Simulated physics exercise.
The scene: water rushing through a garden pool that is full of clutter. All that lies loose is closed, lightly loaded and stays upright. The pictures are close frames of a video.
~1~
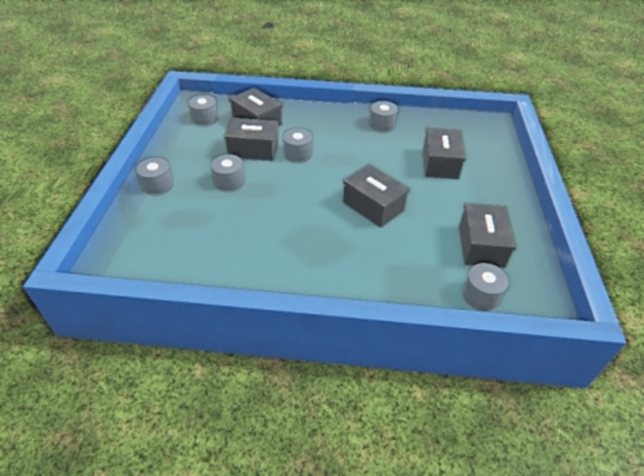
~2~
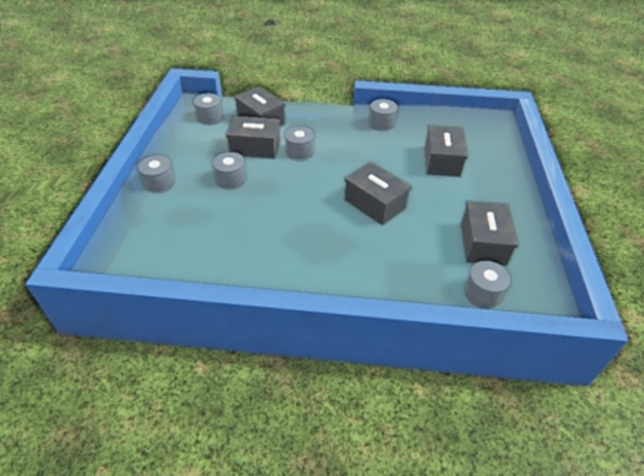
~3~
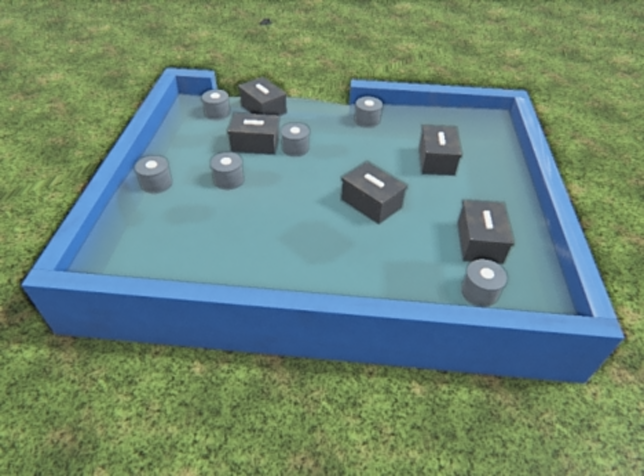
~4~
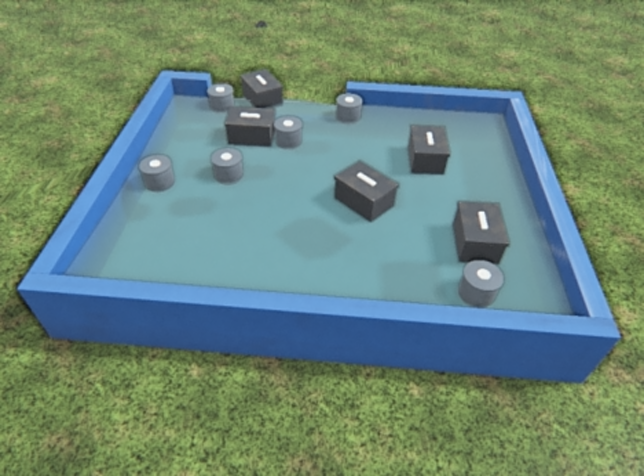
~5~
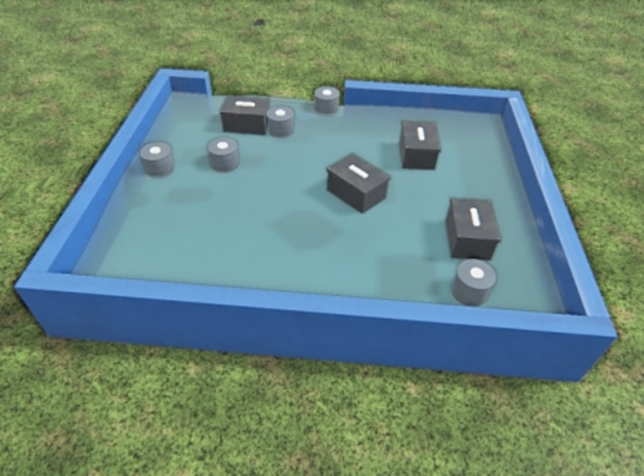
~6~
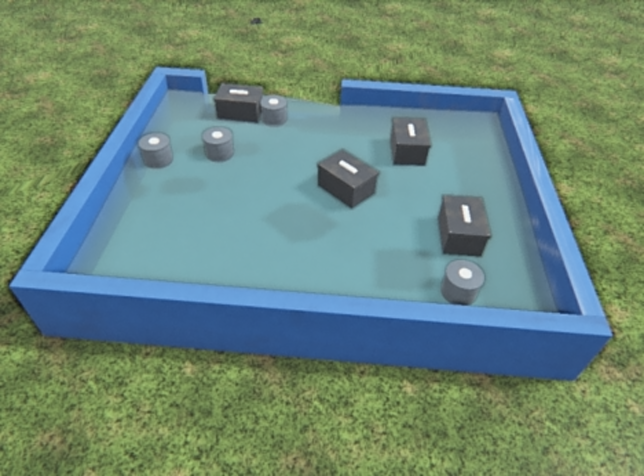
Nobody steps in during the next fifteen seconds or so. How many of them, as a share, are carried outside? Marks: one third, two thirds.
Share: Two thirds or more.
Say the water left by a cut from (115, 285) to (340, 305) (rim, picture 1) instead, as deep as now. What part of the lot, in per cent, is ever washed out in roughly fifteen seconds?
Roughly 60 per cent.
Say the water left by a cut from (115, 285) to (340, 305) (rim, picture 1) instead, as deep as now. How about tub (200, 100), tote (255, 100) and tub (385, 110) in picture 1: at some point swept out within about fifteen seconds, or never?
One after the other: Inside, left behind, still in.
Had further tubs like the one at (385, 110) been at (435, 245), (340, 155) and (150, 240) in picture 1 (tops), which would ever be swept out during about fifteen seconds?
One after the other: Kept in, washed out, inside.
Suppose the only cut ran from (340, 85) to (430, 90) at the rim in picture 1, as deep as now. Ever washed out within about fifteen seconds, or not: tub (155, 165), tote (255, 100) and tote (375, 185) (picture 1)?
In that order: No, out, gone.
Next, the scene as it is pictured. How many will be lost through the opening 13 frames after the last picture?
It comes to 6.
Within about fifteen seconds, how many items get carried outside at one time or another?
It comes to 9.
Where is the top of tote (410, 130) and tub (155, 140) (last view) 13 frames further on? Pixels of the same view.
Near (330, 106) and (194, 105).
A moment on, 5 of 11 are out; 6 afloat.
Next, 6 of 11 are out; 5 afloat.
Later, 9 of 11 are out; 2 afloat.
In the end, 9 of 11 are out; 2 afloat.
